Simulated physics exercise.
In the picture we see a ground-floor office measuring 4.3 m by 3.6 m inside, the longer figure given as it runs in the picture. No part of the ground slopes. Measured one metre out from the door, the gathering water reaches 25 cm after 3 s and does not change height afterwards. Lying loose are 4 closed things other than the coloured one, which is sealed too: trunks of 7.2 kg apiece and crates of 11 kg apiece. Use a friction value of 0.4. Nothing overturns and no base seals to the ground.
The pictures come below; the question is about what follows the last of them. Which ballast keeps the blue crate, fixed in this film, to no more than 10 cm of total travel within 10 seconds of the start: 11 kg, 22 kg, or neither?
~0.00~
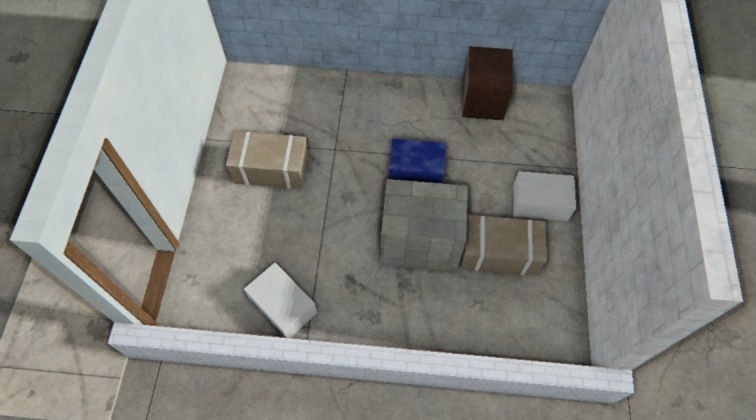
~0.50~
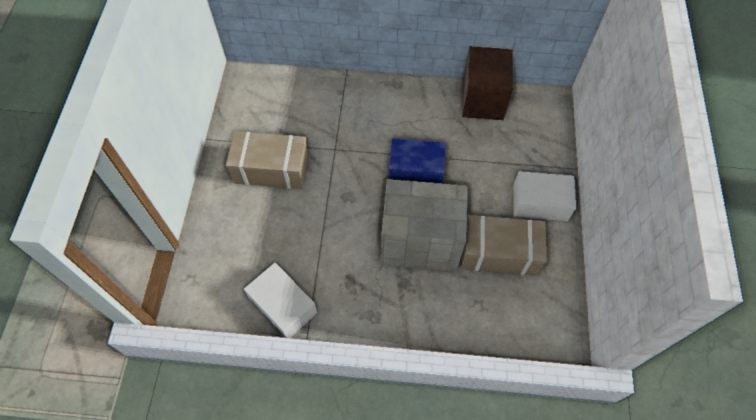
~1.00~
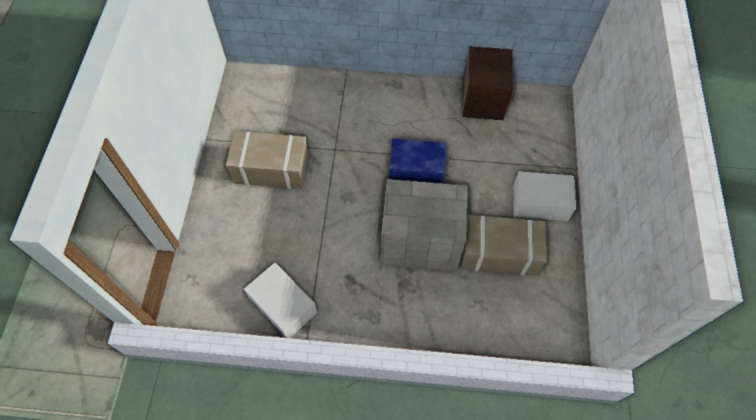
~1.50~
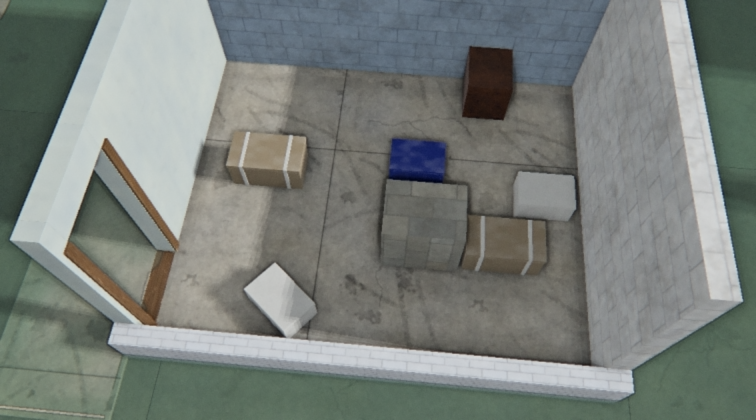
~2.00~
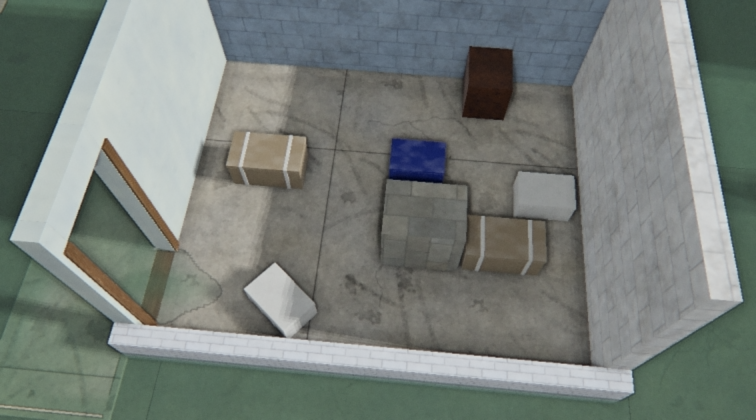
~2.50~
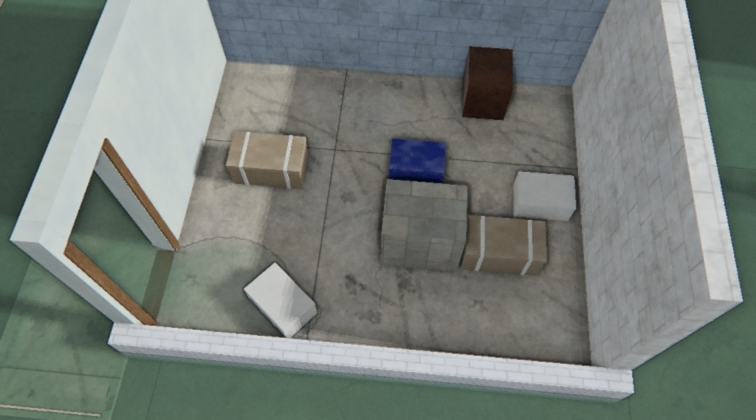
Only 22 kg is enough.
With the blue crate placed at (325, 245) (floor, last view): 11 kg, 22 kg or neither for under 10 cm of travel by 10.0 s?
No load works.
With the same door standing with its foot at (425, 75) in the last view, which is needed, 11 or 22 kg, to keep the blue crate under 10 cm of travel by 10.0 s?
Result: Nothing offered works.
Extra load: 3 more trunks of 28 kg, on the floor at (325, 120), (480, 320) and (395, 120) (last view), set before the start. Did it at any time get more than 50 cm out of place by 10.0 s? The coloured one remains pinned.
First: Inside the limit; second: Beyond the limit; third: Inside the limit.
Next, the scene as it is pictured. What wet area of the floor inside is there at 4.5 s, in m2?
That flooded area is roughly 7.0 m2.
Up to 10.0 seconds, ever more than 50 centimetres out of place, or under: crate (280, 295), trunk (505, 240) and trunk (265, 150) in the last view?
Listed order gives above limit, above limit, within limit.
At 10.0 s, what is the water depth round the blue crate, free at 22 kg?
Close to 7 cm deep.
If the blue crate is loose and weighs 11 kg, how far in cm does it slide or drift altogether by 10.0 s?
Roughly 120 cm.
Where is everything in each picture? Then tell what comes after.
In the first frame, the blue crate at (418, 155) rests on the ground; water covers 0.0 m2; 0 of 5 have shifted.
In the second frame, the blue crate at (418, 155), on the bottom; water covers 0.0 m2; 0 of 5 have shifted.
In the third frame, the blue crate at (418, 155), on the bottom; water covers 0.0 m2; 0 of 5 have shifted.
In the fourth frame, the blue crate at (418, 155) rests on the ground; 0.0 m2 under water; 0 of 5 have shifted.
In the fifth frame, the blue crate at (418, 155) rests on the ground; water covers 0.2 m2; 0 of 5 have shifted.
In the sixth frame, the blue crate at (418, 155), on the bottom; water covers 1.1 m2; 0 of 5 have shifted.
After 3.5 s the blue crate would be 0 cm from its start with 11 kg and 0 cm from its start with 22 kg; 0 cm of water round it then.
After 4.5 s the blue crate would be 12 cm from its start with 11 kg and 0 cm from its start with 22 kg; 4 cm of water round it then.
After 7.0 s the blue crate would be 67 cm from its start with 11 kg and 0 cm from its start with 22 kg; 3 cm of water round it then.
After 10.0 s the blue crate would be 48 cm from its start with 11 kg and 0 cm from its start with 22 kg; 7 cm of water round it then.
